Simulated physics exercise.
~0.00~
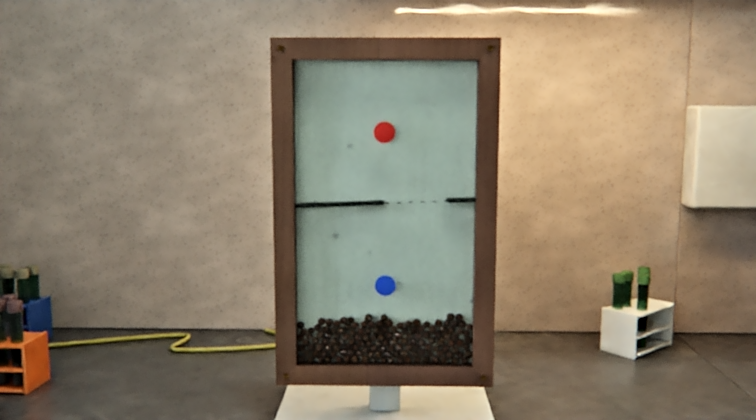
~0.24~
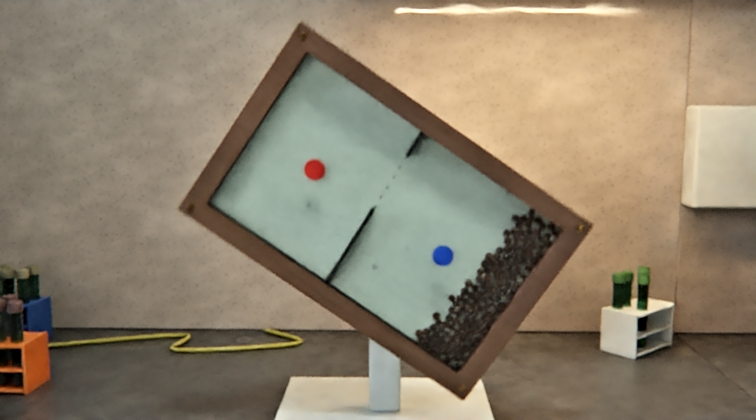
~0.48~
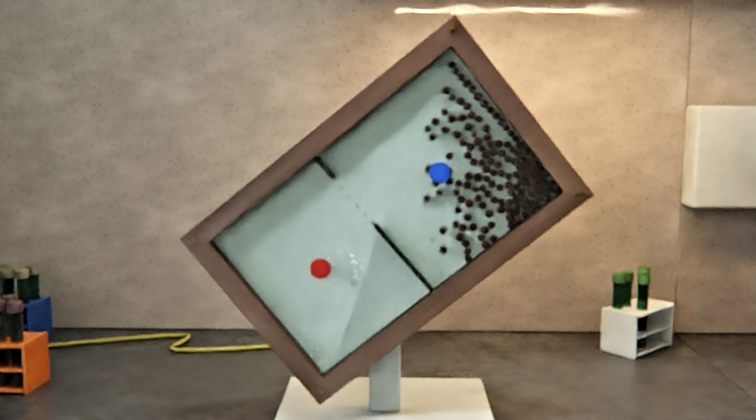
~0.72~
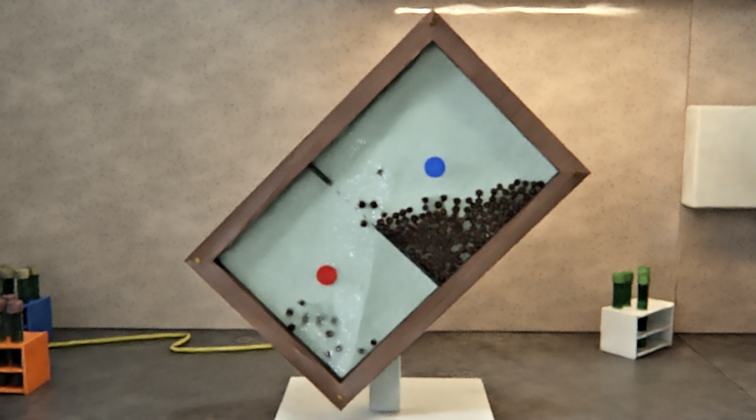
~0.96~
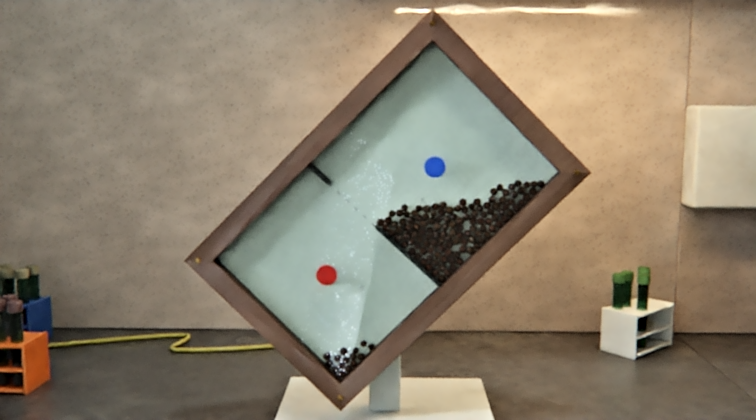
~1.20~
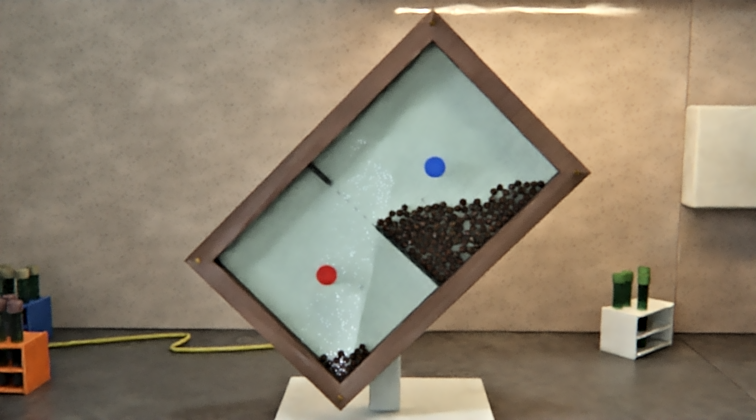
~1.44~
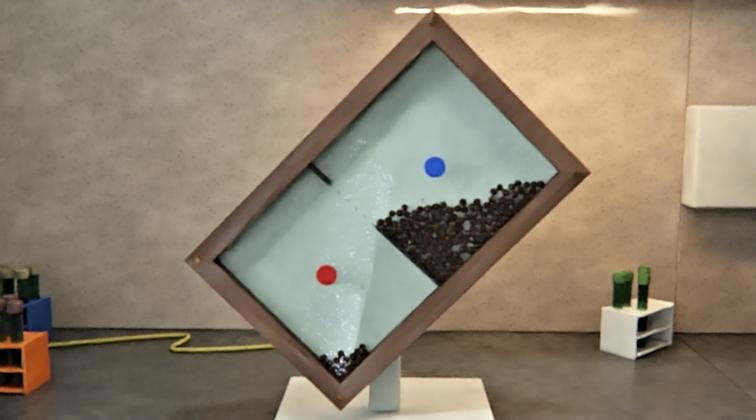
A framed case turns anticlockwise and stops tilted, most dark pills staying in the blue-dot chamber.
